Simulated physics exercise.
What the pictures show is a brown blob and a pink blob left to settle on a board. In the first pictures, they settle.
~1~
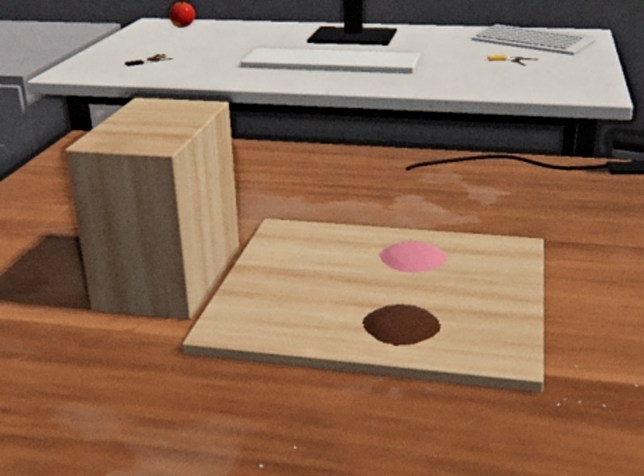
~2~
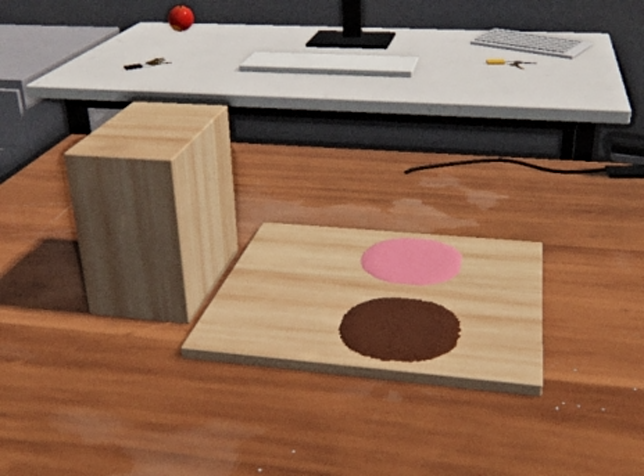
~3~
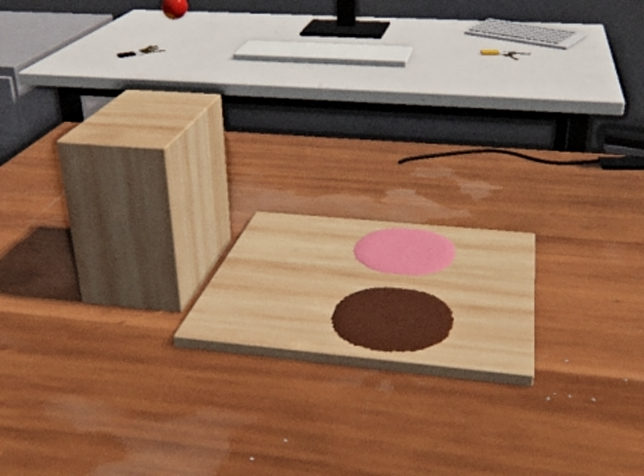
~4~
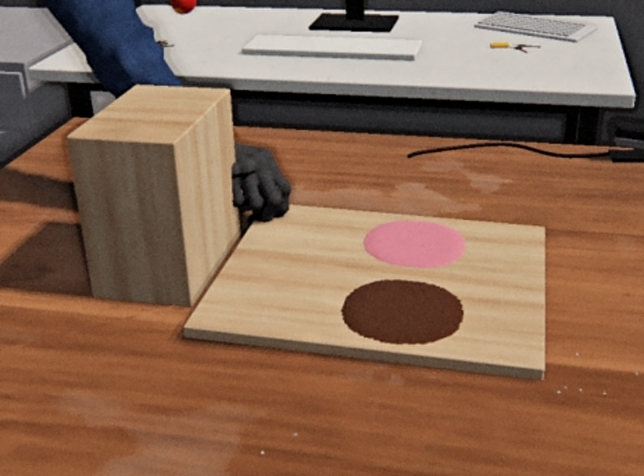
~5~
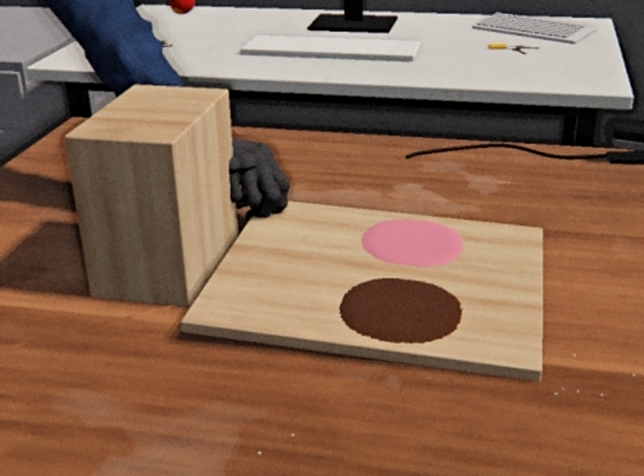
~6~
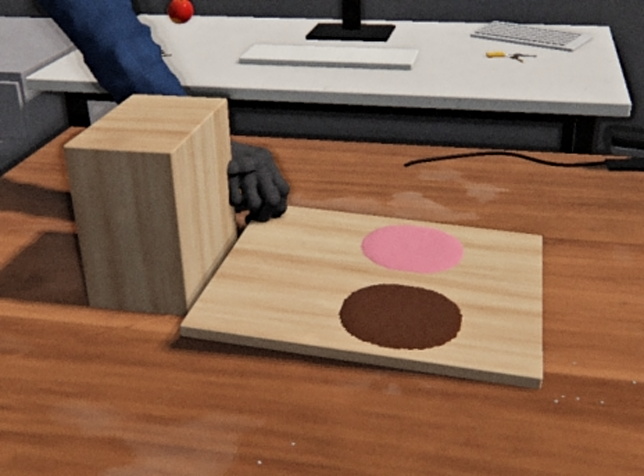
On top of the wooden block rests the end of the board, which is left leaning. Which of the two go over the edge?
Outcome: The brown blob leaves the surface. The pink blob leaves the surface.
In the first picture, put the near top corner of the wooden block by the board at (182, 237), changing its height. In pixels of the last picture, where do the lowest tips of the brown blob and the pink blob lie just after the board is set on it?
(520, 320) and (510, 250).
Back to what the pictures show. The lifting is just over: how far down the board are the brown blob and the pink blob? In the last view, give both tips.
(548, 333), then (547, 263).
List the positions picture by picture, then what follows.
In the first picture, the board lies flat; brown blob (401, 321) a low mound; pink blob (413, 253) a low mound; wooden block (130, 238).
The second picture shows they settle; brown blob (400, 327) spread thin; pink blob (412, 260) spread thin.
The third picture shows at rest; brown blob (392, 317) spread thin; pink blob (405, 250) spread thin.
The fourth picture shows a hand takes the end; brown blob (402, 309) spread thin; pink blob (415, 242) spread thin.
In the fifth picture, the end is rising; brown blob (401, 308) spread thin; pink blob (413, 241) spread thin.
The sixth picture shows the board slopes by about 3°; brown blob (401, 313) spread thin; pink blob (413, 247) spread thin; wooden block (128, 235).
A moment on, slope about 36°; the brown blob is dripping off the low end; the pink blob is dripping off the low end.
Further on, the brown blob is dripping off the low end; the pink blob is dripping off the low end.
When it is over, slope about 36°; the brown blob is dripping off the low end; the pink blob is dripping off the low end.
